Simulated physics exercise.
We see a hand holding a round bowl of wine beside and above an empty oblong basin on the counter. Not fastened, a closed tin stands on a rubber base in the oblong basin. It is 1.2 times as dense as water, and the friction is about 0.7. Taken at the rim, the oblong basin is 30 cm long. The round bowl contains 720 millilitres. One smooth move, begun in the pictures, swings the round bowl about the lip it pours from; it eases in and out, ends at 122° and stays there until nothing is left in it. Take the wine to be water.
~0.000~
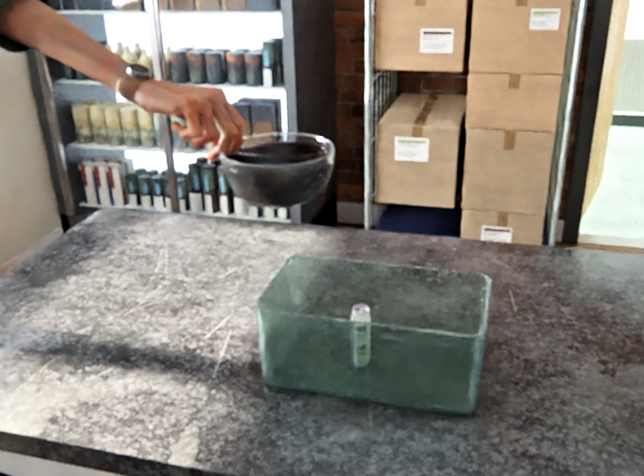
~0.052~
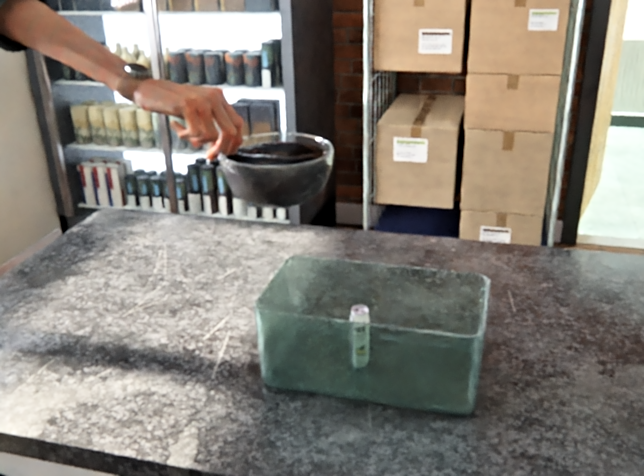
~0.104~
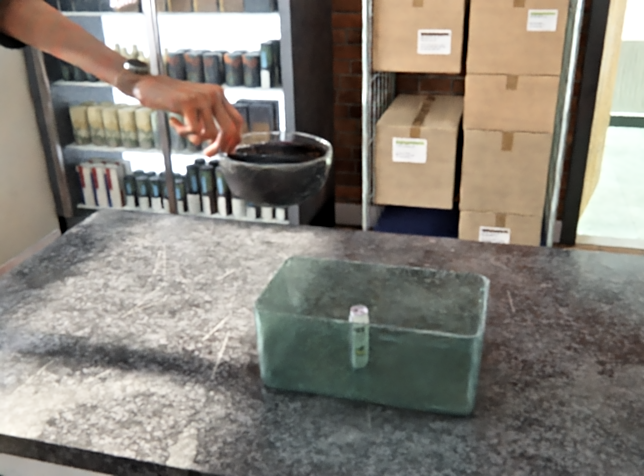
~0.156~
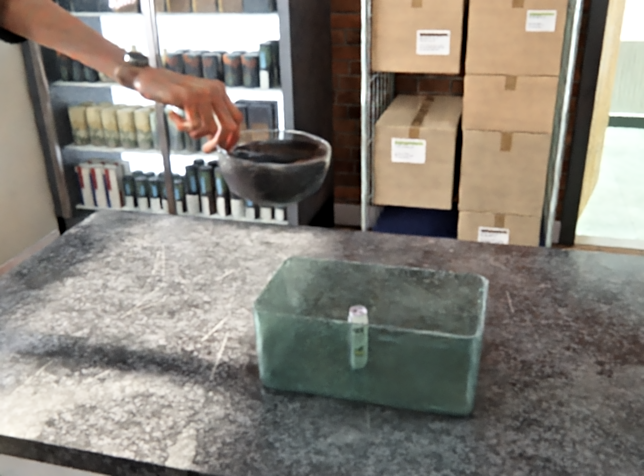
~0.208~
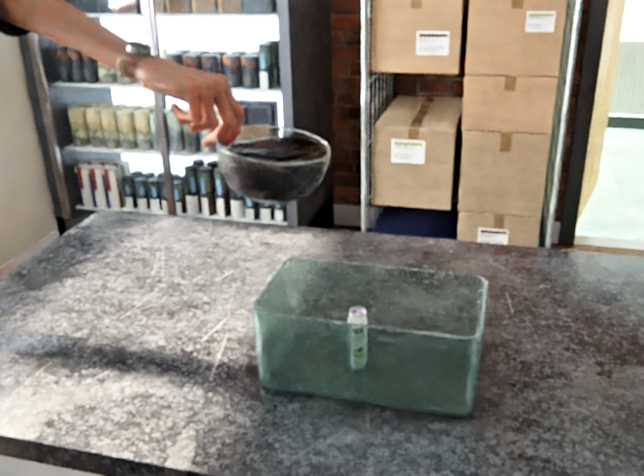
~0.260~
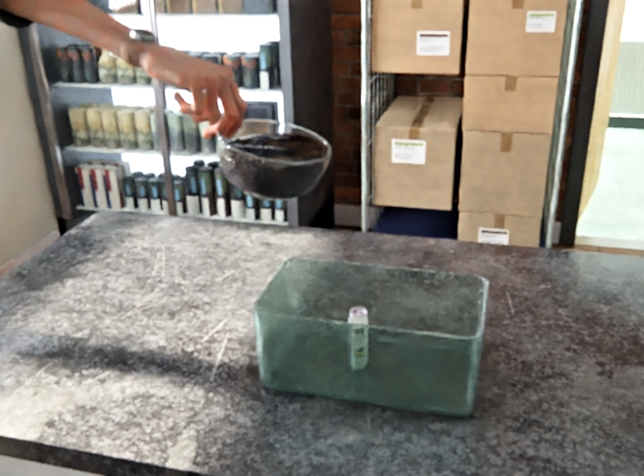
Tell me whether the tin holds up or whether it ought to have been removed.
I'd say it will ride it out.
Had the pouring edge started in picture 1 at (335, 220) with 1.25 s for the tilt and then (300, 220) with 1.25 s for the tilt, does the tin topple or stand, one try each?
Try 1: Still standing; try 2: Still standing.
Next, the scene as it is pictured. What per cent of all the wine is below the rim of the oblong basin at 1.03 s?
Roughly 90 %.
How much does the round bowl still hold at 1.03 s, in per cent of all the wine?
Near 0 in a hundred.
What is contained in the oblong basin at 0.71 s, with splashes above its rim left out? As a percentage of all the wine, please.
14 %, more or less.
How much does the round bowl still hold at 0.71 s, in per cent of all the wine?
Roughly 36 per cent.
Then, 0.71 s in, the tilt is 73° and 36 per cent is still to pour; the tin stands where it began.
Then, 1.03 s in, the tilt is 113° and 0 per cent is still to pour; the tin stands where it began.
Then, 1.38 s in, the tilt is 122° and 0 per cent is still to pour; the tin stands where it began.
Then, 1.75 s in, the tilt is 122° and 0 per cent is still to pour; the tin stands where it began.
Finally, the tin stands where it began.
